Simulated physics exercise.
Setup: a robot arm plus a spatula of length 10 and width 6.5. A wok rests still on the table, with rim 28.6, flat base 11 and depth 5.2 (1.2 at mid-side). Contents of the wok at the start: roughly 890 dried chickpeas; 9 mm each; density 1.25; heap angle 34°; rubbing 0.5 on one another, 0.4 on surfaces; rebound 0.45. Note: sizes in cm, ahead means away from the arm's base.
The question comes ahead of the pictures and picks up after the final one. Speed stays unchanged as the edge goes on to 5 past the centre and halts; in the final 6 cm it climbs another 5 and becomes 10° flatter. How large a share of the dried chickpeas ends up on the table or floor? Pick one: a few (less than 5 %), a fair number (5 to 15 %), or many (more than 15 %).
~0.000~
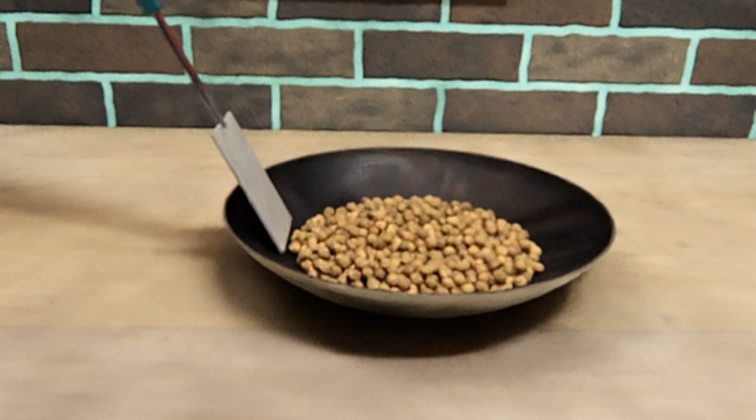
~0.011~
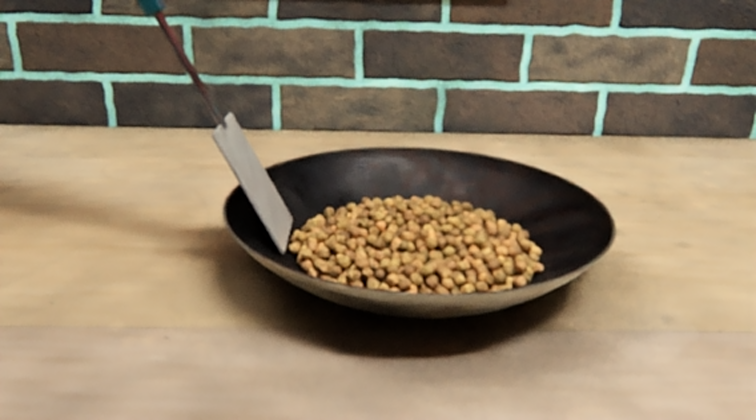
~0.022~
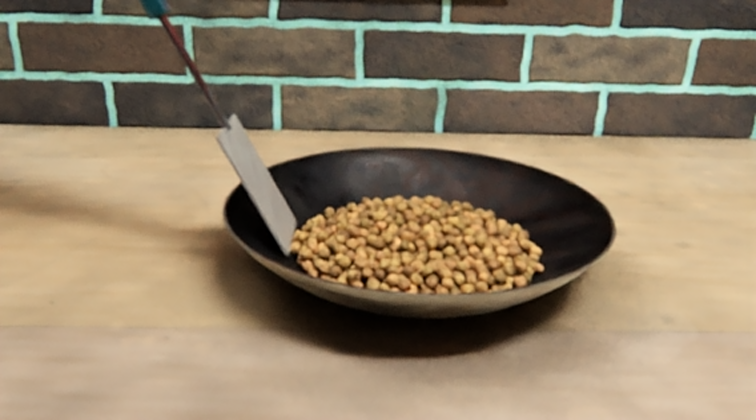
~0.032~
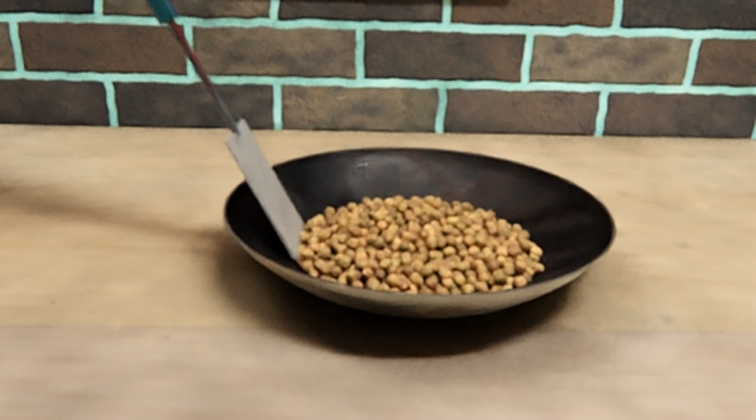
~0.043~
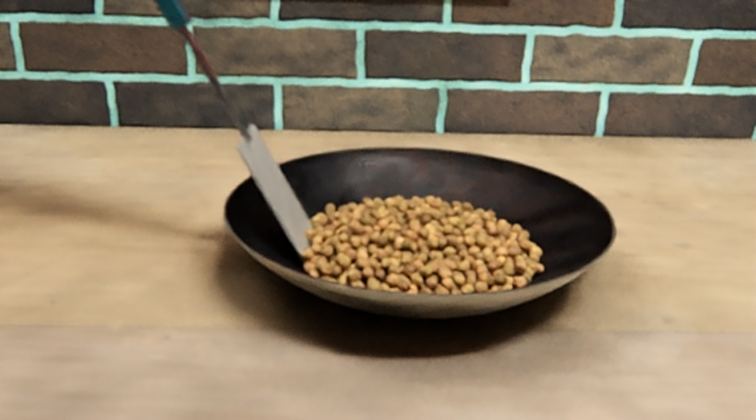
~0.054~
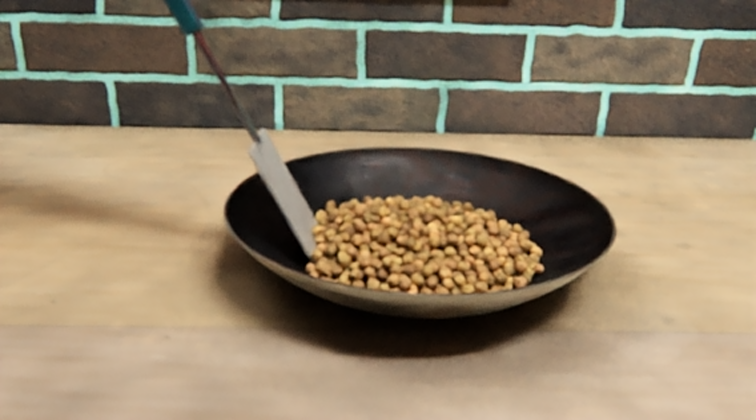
A few, less than 5 %.
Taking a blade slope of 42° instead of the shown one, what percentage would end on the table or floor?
It would then be close to 0 %.
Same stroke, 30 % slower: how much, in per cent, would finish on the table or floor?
About 0 per cent.
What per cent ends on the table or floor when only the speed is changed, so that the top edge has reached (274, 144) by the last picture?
My guess is around 5 percent.
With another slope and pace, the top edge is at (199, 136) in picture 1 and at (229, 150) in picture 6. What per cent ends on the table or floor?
My guess would be close to 0 per cent.
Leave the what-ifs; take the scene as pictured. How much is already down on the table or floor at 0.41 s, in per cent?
0 %.
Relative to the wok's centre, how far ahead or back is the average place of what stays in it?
Offset: About 3.5 cm, ahead.
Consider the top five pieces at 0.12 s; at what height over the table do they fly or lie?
4 cm.
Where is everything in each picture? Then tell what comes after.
The spatula top edge at (221, 123), sloping 63°; upper third of the load around (414, 238), from x 295 to 540, top at y 200; 890 in the wok, in the first frame.
The spatula top edge at (222, 123), sloping 63°; upper third of the load around (414, 239), from x 295 to 540, top at y 200, in the second frame.
The spatula top edge at (226, 125), sloping 63°; upper third of the load around (414, 239), from x 295 to 540, top at y 200, in the third frame.
The spatula top edge at (234, 130), sloping 63°; upper third of the load around (413, 239), from x 300 to 540, top at y 200, in the fourth frame.
The spatula top edge at (245, 135), sloping 63°; upper third of the load around (412, 238), from x 305 to 540, top at y 200, in the fifth frame.
The spatula top edge at (256, 139), sloping 63°; upper third of the load around (411, 236), from x 305 to 540, top at y 200; 890 in the wok, in the sixth frame.
After 0.12 s, sloping 63°, highest piece 5 above the table; 890 in the wok.
After 0.18 s, sloping 59°, highest piece 5 above the table; 890 in the wok.
After 0.41 s, sloping 53°, highest piece 7 above the table; 888 in the wok, 1 on the table or floor, 1 on the blade or in flight.
After 1.46 s, sloping 53°, highest piece 5 above the table; 887 in the wok, 3 on the table or floor.
In the end, 887 in the wok, 3 on the table or floor. That is 0 % on the table or floor.
